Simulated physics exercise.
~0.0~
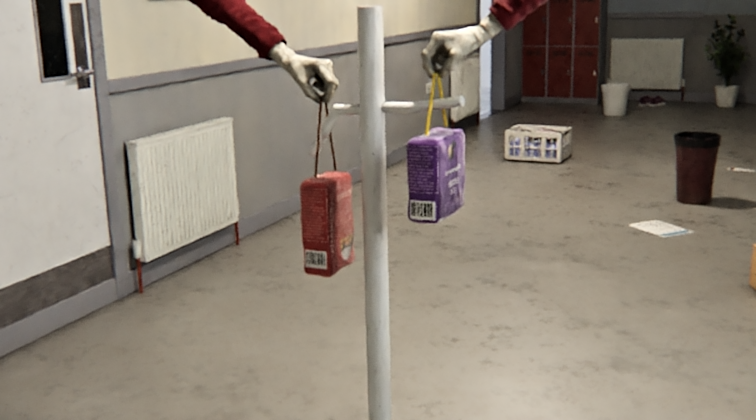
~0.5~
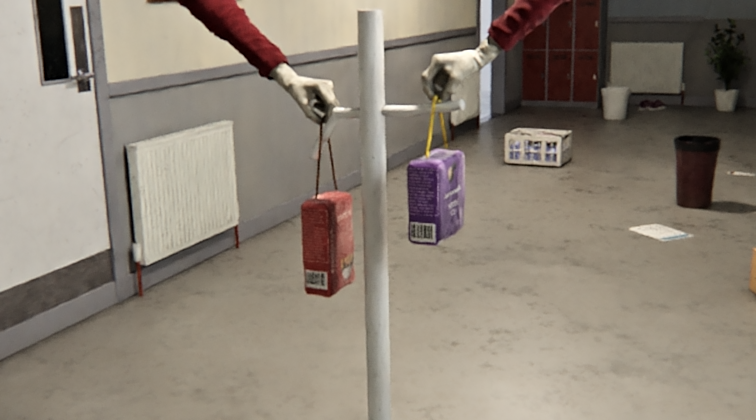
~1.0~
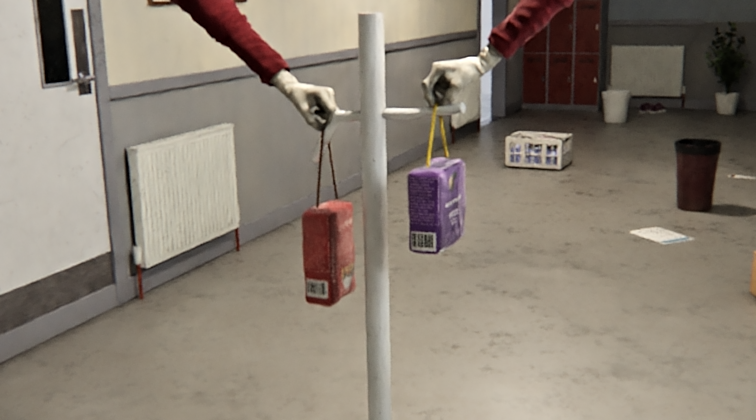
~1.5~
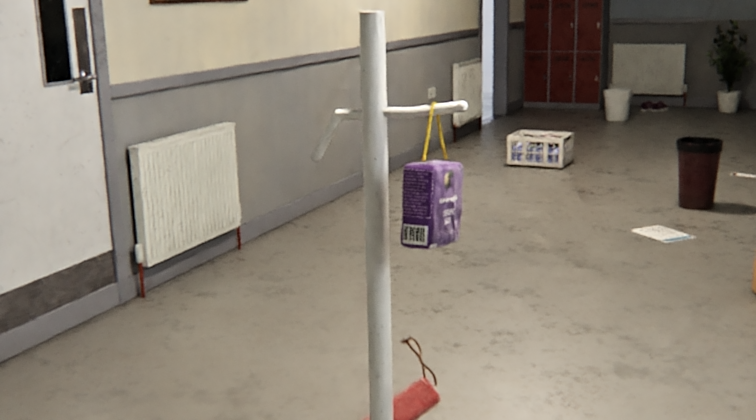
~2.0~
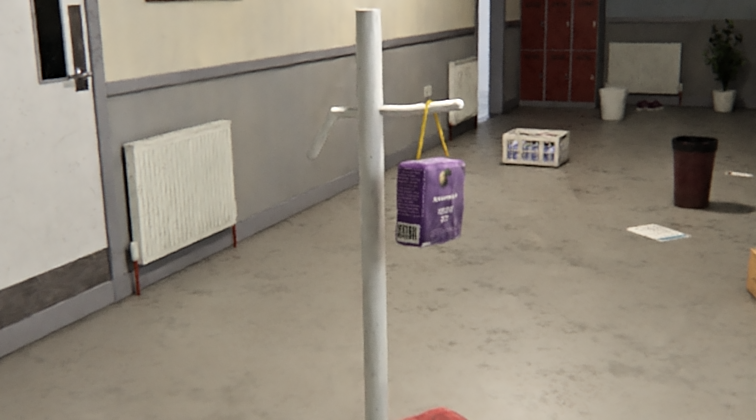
In a grey-floored hallway with a radiator, lockers and a waste bin, two gloved hands in red sleeves hold a red package and a purple one by their loops beside a pale post with a peg on each side. The hands lower both together, the red toward the left peg and the purple toward the right. Once the hands are gone, the red package is down on the floor on its side at the foot of the post. The purple one stays up, turning slightly on its yellow loop. It ends still hanging from the right peg, with the red one lying below.
